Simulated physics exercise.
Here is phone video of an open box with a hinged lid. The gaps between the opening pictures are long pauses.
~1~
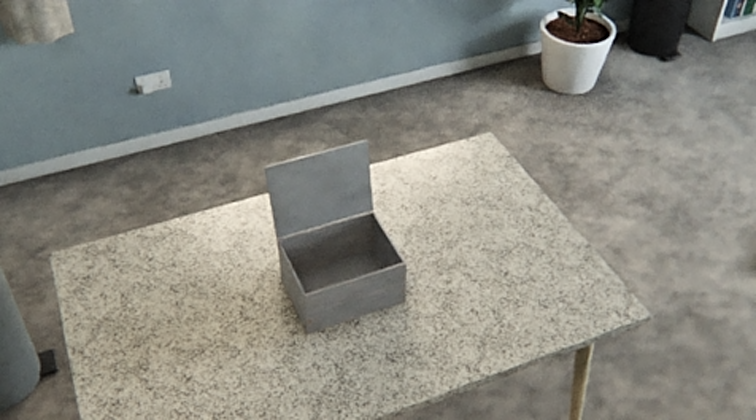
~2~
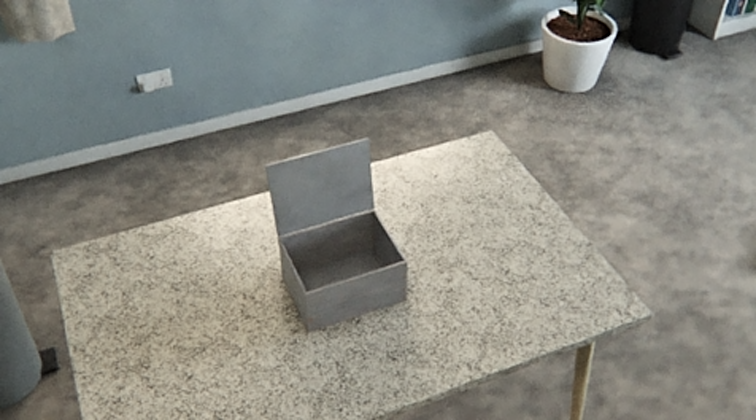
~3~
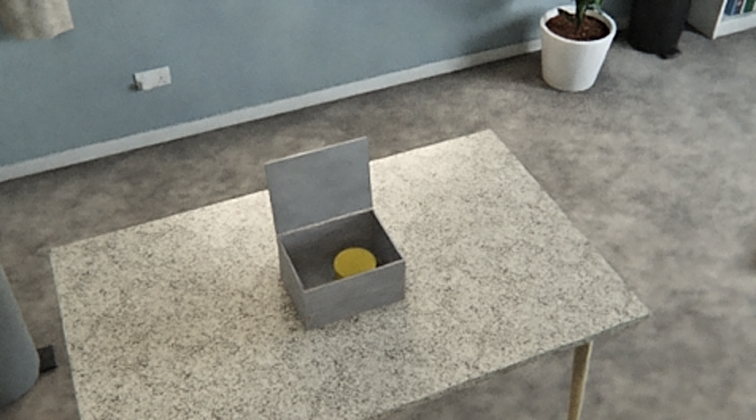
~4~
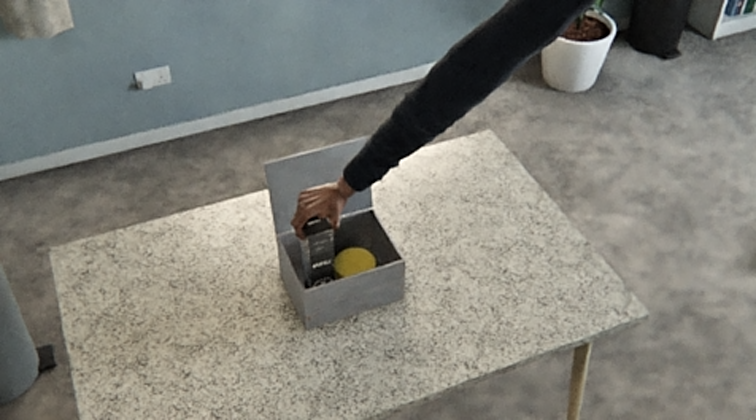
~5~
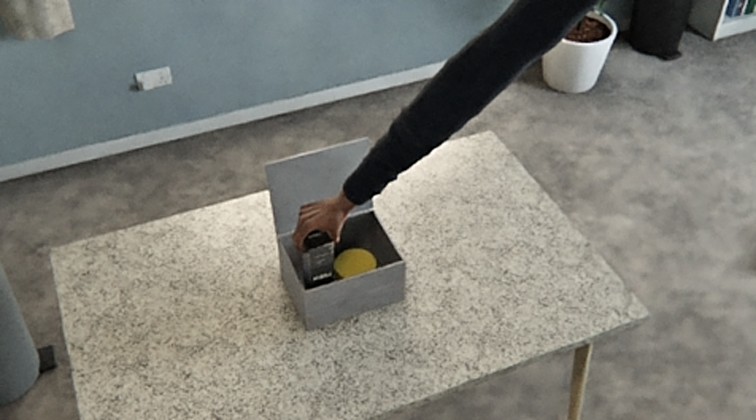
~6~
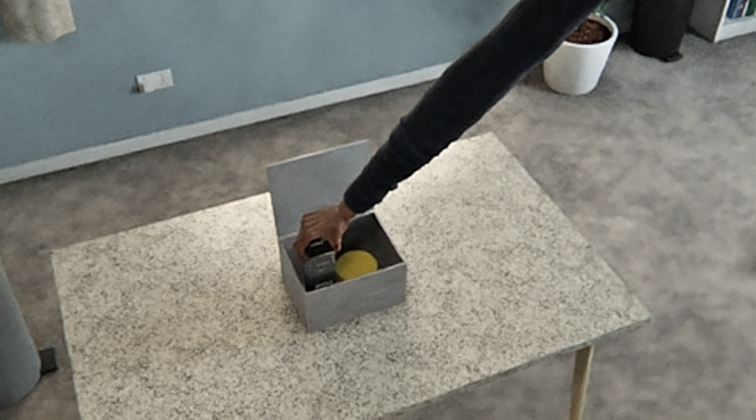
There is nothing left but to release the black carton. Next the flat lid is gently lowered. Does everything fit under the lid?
Remains up.
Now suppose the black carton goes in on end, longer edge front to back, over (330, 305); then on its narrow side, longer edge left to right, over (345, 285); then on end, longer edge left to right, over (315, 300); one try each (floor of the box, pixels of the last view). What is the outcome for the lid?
Case one lid open, case two lid shut, case three lid open.
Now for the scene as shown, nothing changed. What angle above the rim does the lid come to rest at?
Angle: About 35°.
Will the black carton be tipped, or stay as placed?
By the end it has kept its angle.
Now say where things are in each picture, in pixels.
In the first picture, the last thing is not in view yet.
In the second picture, the last thing is not in view yet.
In the third picture, the last thing is not in view yet; yellow tub (355, 271).
The fourth picture shows still above its spot; black carton (318, 259); yellow tub (355, 271).
The fifth picture shows still above its spot; black carton (319, 272); yellow tub (356, 272).
The sixth picture shows put in, still held; black carton (320, 280); yellow tub (357, 274).
Then, 1.10 s past the last view, lid starting down.
Then, 1.50 s past the last view, lid 66° above the rim.
Then, 1.70 s past the last view, lid 46° above the rim.
Then, 3.40 s past the last view, lid 36° above the rim.
Finally, lid 36° above the rim; both still in place. Final places as the last picture's camera would see them, black carton near (320, 280).
